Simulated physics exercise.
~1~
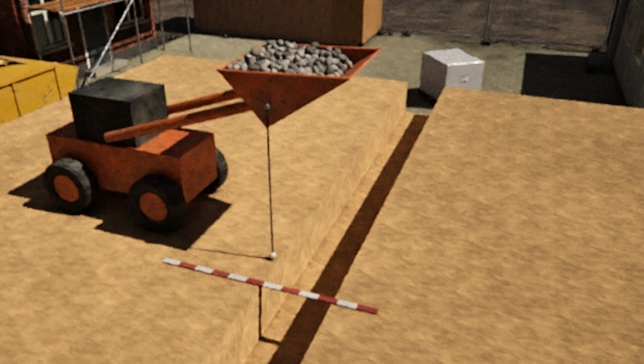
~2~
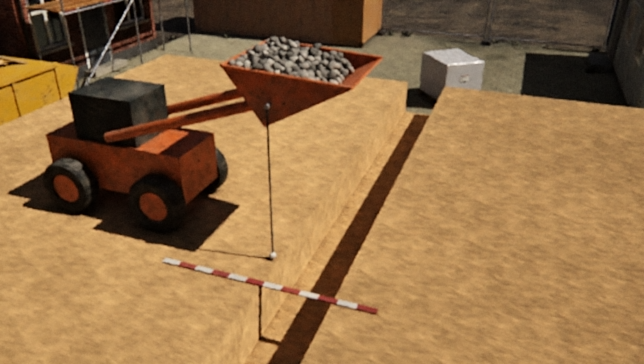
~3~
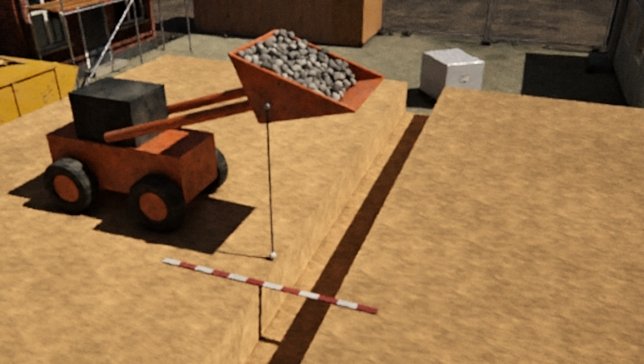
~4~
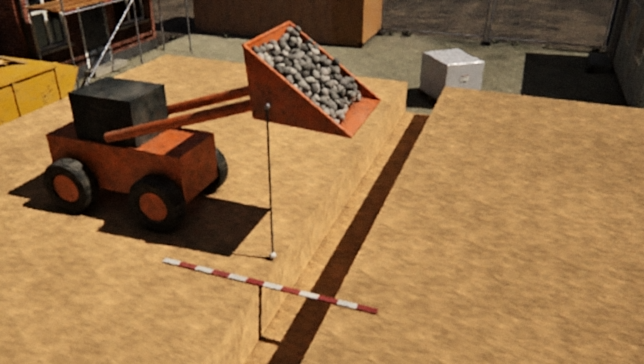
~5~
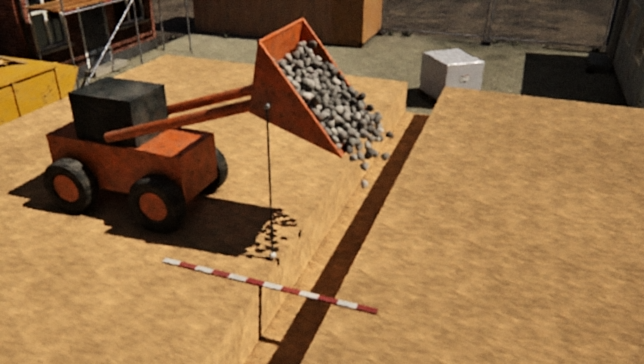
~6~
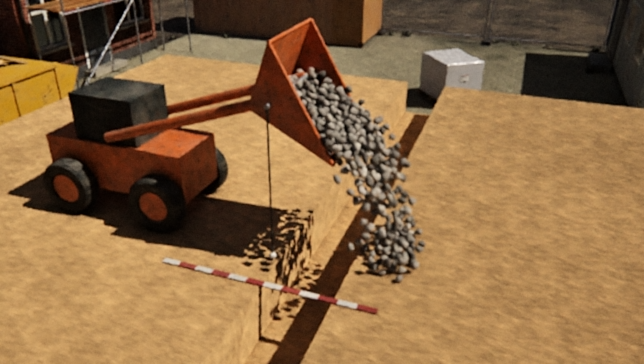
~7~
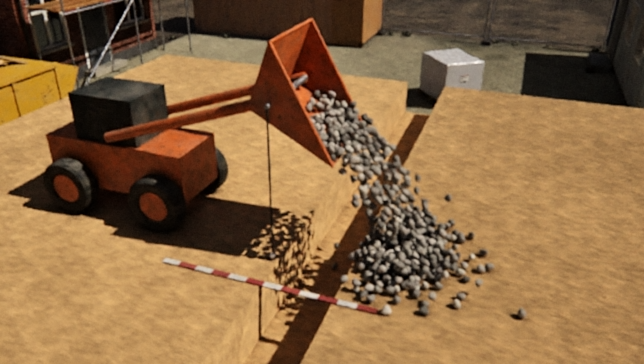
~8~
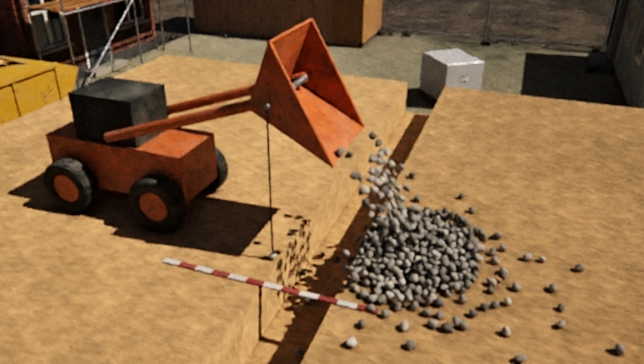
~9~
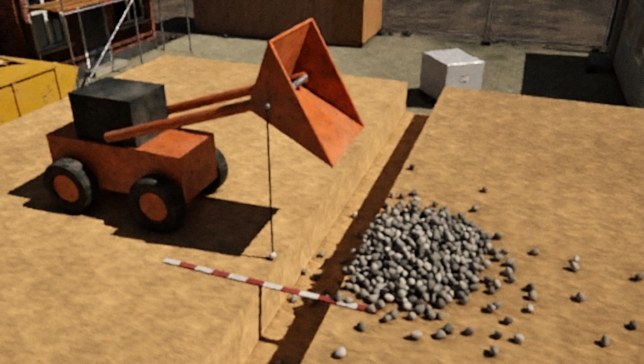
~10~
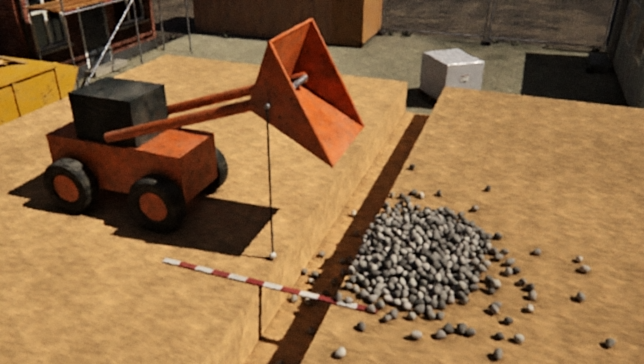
A sunlit work yard with sandy ground is seen from above, with a narrow straight trench running between two flat stretches. On the left stands an orange loader with a black block on top, its raised bucket full of grey stones, while a red and white striped staff lies near the trench and a pale box sits behind. The bucket tips forward to the right, and the stones slide to its lip. They pour down across the trench, most landing beyond it and some scattering farther right. The bucket stays tilted and empty beside a still grey heap on the far side.
